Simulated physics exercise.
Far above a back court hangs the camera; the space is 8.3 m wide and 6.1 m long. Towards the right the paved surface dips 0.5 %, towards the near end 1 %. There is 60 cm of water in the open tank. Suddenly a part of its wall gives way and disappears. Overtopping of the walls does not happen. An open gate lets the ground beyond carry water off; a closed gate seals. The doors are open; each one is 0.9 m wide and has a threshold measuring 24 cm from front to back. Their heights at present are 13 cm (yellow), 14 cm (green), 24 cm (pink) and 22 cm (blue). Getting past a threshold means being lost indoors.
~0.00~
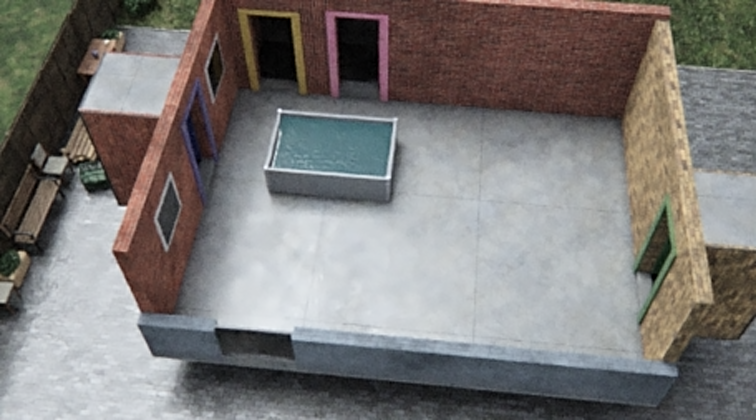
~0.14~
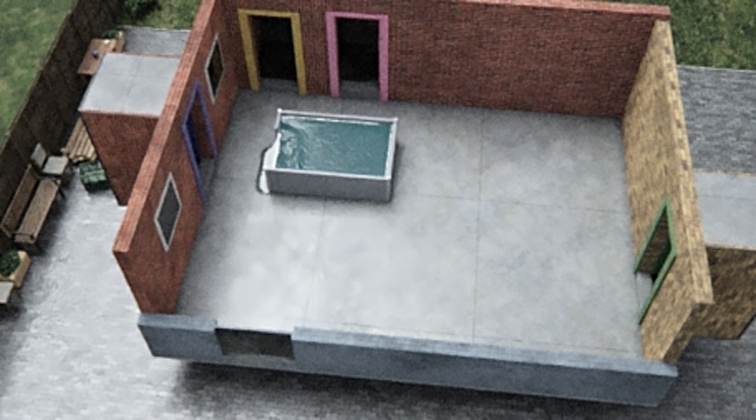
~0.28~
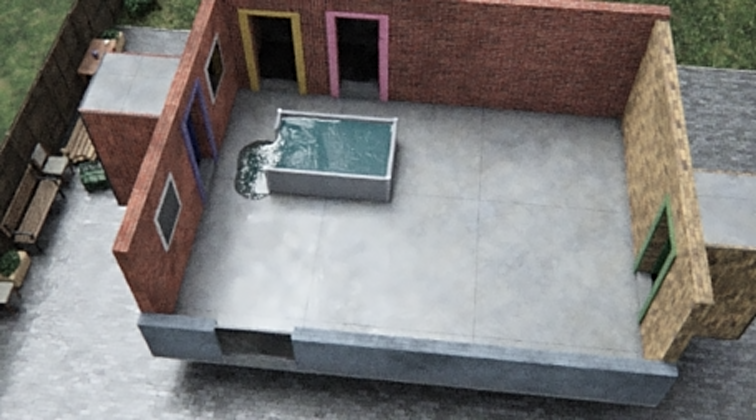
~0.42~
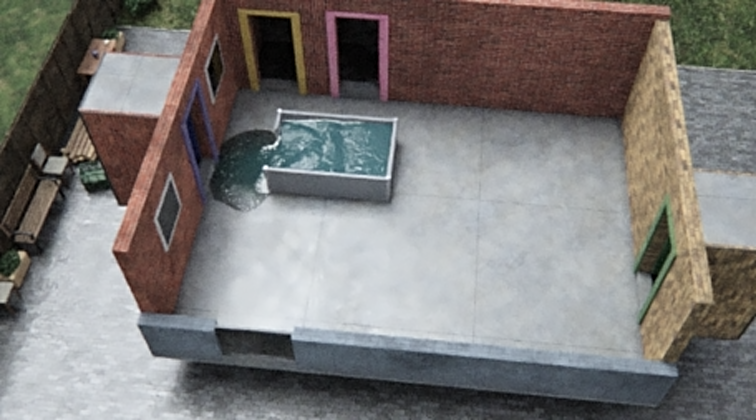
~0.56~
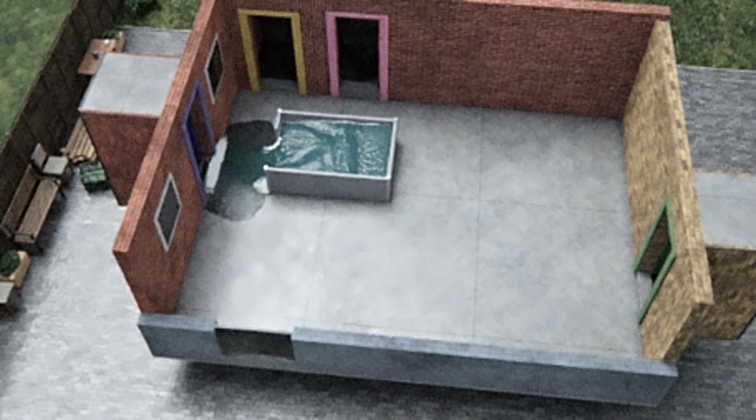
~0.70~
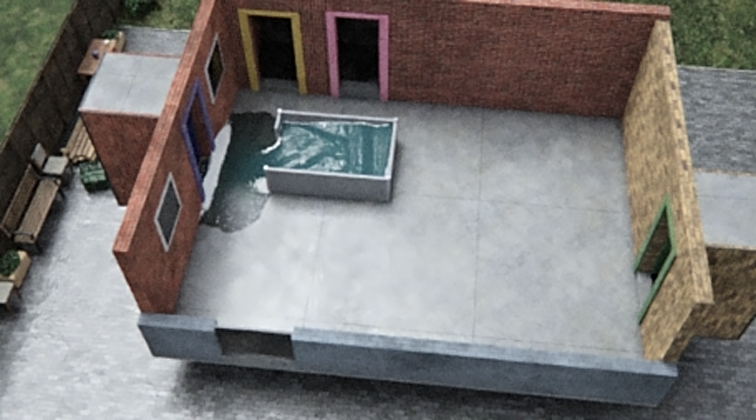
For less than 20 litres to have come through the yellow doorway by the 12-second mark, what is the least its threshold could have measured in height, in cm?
14 cm or so.
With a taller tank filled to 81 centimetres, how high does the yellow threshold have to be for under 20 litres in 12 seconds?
20 cm.
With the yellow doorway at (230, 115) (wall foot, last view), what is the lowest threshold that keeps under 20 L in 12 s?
Roughly 9.5 cm, give or take.
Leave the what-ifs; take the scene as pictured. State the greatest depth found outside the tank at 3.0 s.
About 26 cm at most.
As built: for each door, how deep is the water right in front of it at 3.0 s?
In cm: Yellow 18, green 0, pink 4, blue 25.
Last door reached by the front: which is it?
The answer is the green door.
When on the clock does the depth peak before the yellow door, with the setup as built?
That happens close to 2.4 s on the clock.
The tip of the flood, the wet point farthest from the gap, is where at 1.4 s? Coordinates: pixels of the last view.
At about (179, 292).
After 1.4 s water covers 10 % of the floor, deepest (40 cm) near (215, 170); it has not reached the yellow door.
After 3.0 s water covers 25 % of the floor, deepest (26 cm) near (213, 177); 18 cm at the yellow door, 14 litres in over its 13 cm threshold.
After 12.0 s water covers 85 % of the floor, deepest (12 cm) near (635, 383); 3 cm at the yellow door, 25 litres in over its 13 cm threshold.
At the yellow door as built, the water arrived by 1.6 s and peaked near 19 cm at 2.4 s.
Run again over the same 12 s with other heights there, 33 litres in over 12 cm, 8 litres over 16.5 cm. The limit of 20 litres is kept from about 14 cm up.
